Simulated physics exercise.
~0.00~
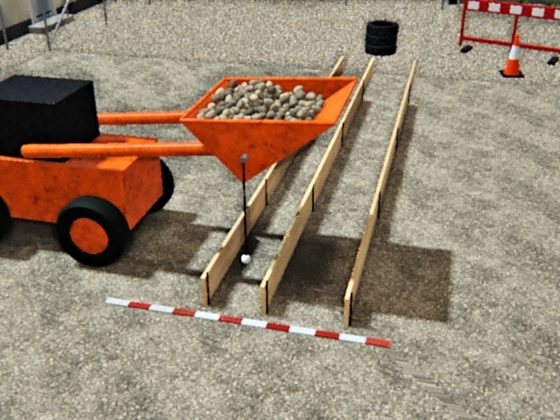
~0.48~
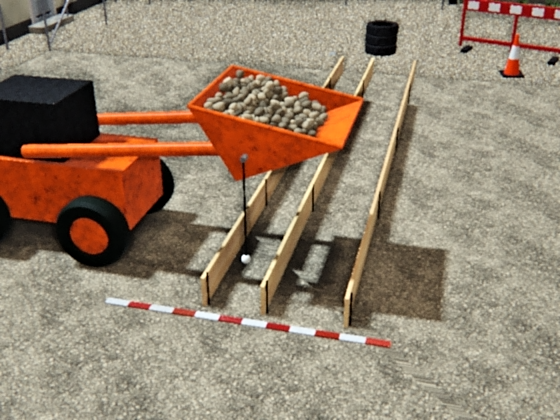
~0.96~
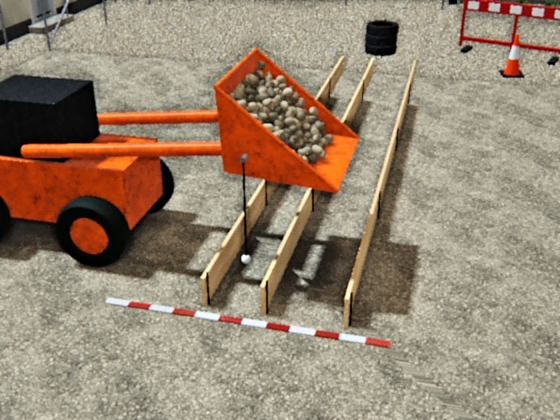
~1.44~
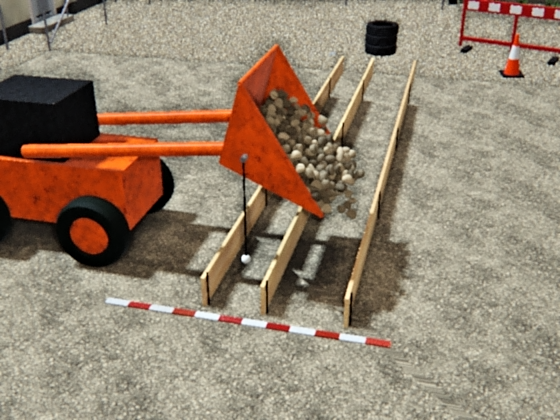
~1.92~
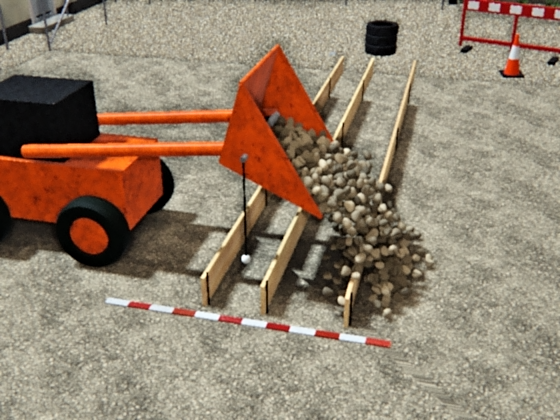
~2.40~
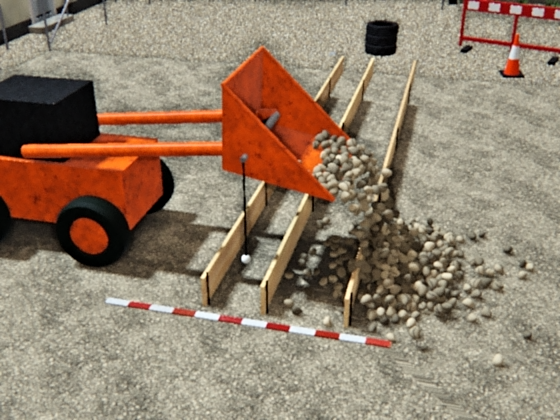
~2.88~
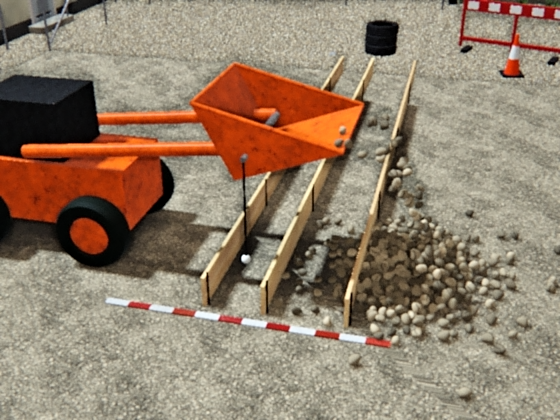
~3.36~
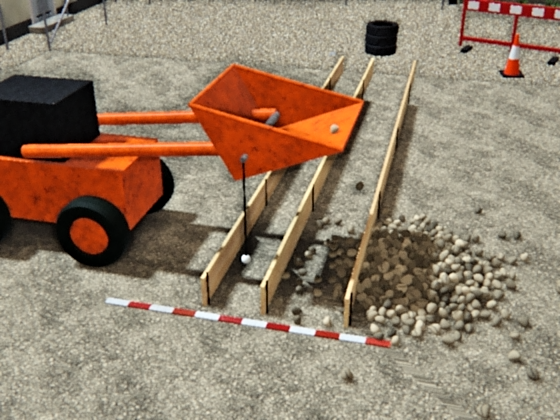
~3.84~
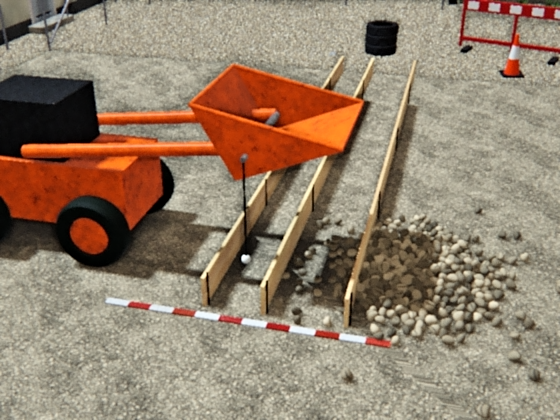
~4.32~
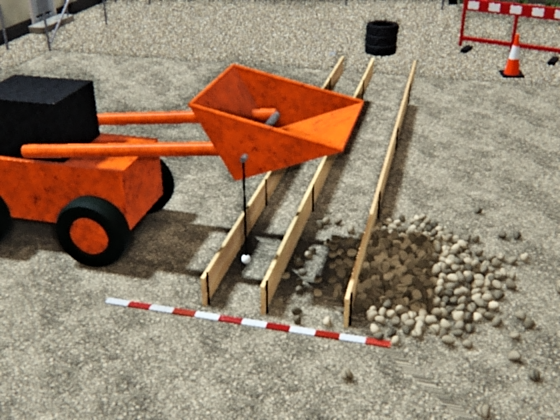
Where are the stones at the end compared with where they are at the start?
At the start the stones sit heaped in the raised orange bucket. At the end they lie lower and farther right, scattered on the ground mostly beyond the right-hand plank.
